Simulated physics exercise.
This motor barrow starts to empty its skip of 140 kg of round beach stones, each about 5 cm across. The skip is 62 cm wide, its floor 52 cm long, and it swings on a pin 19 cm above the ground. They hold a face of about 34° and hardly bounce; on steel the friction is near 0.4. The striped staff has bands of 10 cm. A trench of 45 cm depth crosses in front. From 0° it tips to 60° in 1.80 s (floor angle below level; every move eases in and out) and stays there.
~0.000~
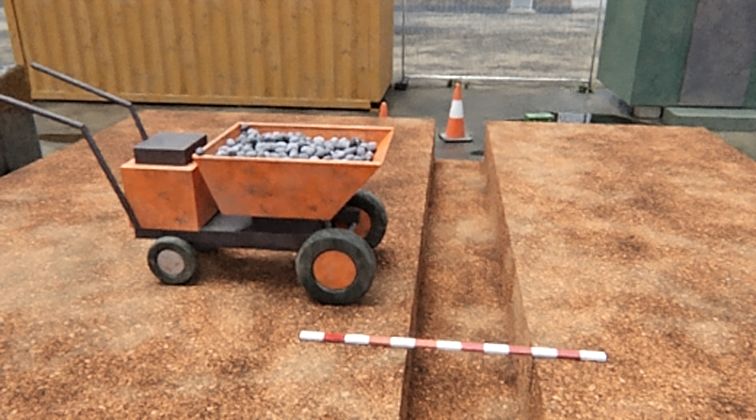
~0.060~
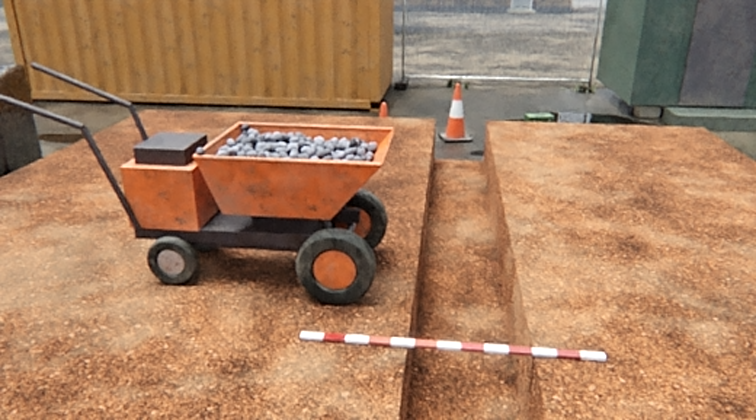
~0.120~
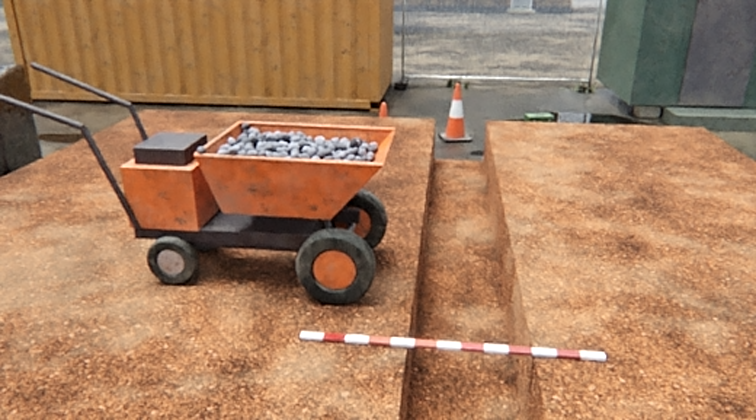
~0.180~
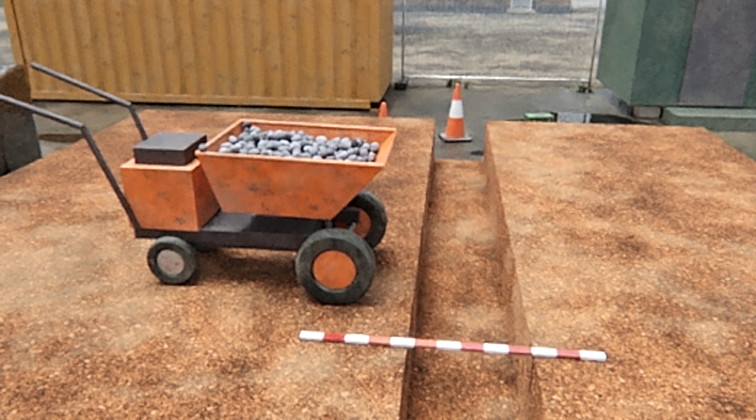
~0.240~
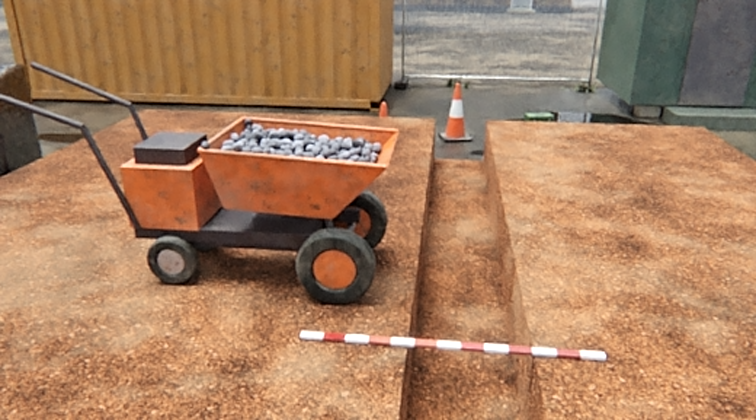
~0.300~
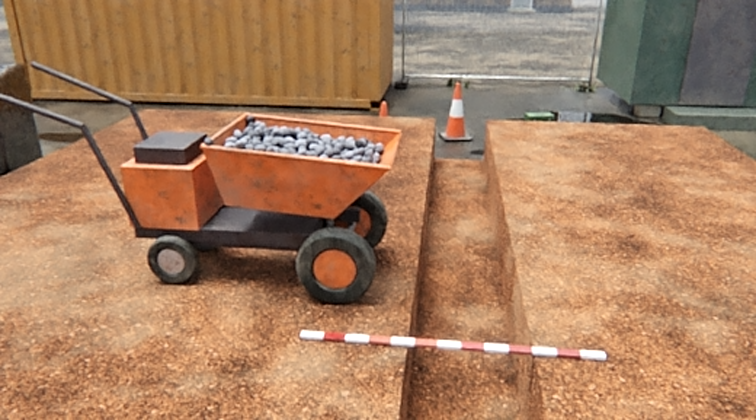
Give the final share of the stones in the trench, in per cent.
Some 94 per cent of it.
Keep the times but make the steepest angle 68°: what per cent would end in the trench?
It would be near 95 per cent.
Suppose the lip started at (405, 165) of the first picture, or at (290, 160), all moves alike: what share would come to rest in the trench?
First some 70, then 70 per cent.
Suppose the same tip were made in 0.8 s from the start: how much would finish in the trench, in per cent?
Then about 75 per cent.
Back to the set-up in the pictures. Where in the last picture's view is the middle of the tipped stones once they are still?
Near (478, 344).
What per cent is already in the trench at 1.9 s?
Some 40 per cent.
After 1.4 s the floor is at 51°; 100 % in the skip; the foremost stones are at (458, 217).
After 1.9 s the floor is at 60°; 59 % in the skip, 39 % in the trench, 2 % past the trench; the foremost stones are at (543, 277).
After 2.2 s the floor is at 60°; 35 % in the skip, 59 % in the trench, 6 % past the trench; the foremost stones are at (595, 281).
After 4.2 s the floor is at 60°; 1 % in the skip, 94 % in the trench, 6 % past the trench; the foremost stones are at (607, 278).
